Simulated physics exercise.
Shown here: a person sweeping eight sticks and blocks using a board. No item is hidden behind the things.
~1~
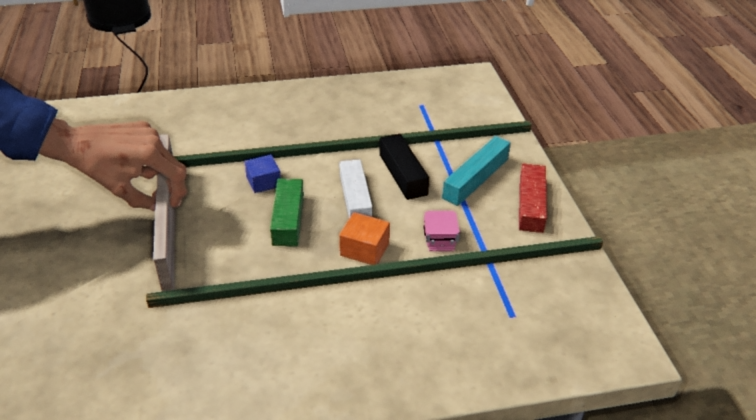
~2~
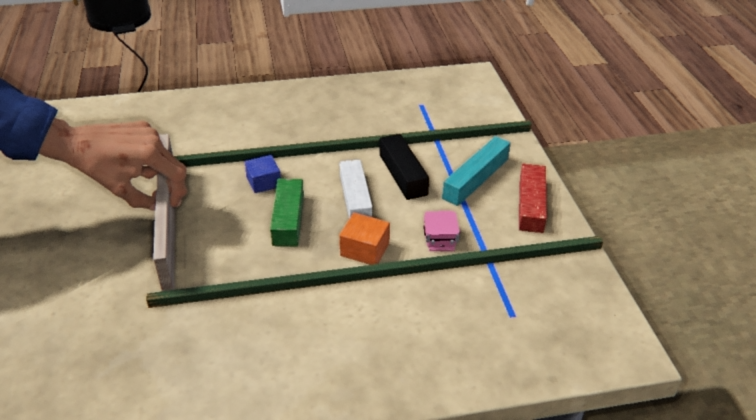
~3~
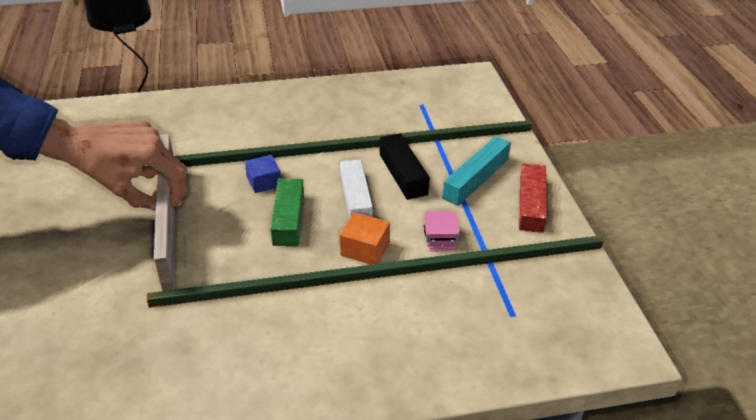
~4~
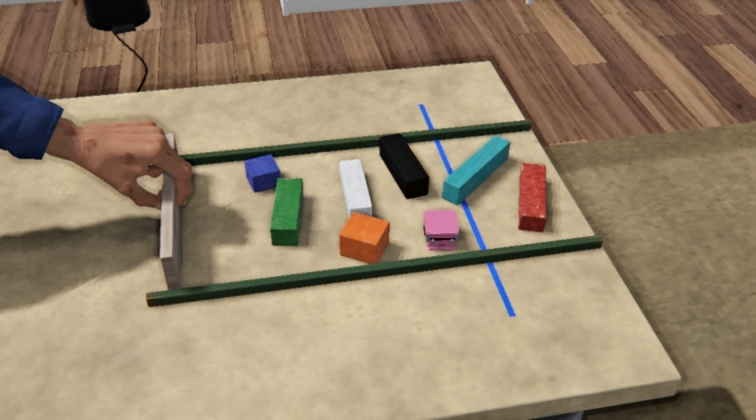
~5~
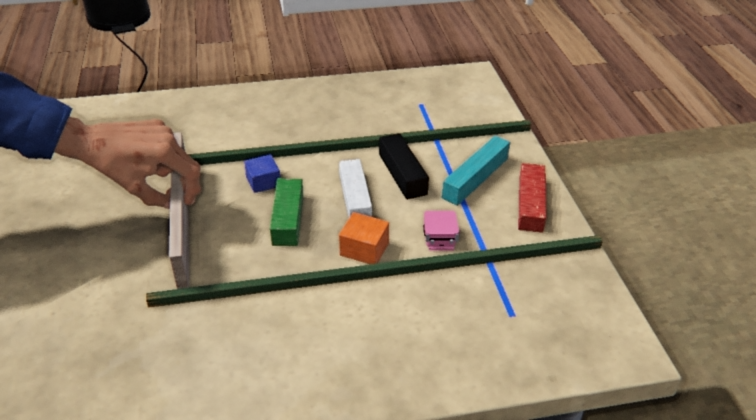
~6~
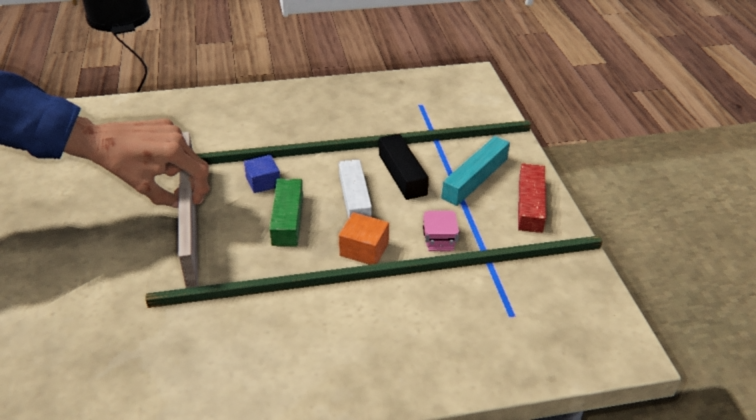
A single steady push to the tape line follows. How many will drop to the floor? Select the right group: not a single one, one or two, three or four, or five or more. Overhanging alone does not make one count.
The number going over the edge will be nought.
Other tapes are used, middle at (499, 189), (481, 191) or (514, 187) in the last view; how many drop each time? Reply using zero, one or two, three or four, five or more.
Per place, in order: One or two; one or two; three or four.
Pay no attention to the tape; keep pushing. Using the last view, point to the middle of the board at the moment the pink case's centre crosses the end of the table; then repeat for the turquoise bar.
I'd say about (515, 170) for the first one and about (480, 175) for the second.
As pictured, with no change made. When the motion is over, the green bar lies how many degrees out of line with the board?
About 0° out of line.
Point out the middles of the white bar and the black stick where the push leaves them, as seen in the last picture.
In the last view, the middles sit near (492, 175) and near (507, 155).
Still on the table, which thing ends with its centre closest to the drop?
Red bar.
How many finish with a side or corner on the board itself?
That would be 3 of them.
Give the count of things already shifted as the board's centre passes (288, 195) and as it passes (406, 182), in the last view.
Tally: First 2; then 7.
Soon after, none off yet; red bar at rest near (532, 197); turquoise bar at rest near (477, 170); pink case at rest near (440, 231).
After that, none off yet; red bar at rest near (532, 197); turquoise bar moving near (481, 171); pink case moving near (446, 230).
In the end, the number that fall off is zero.
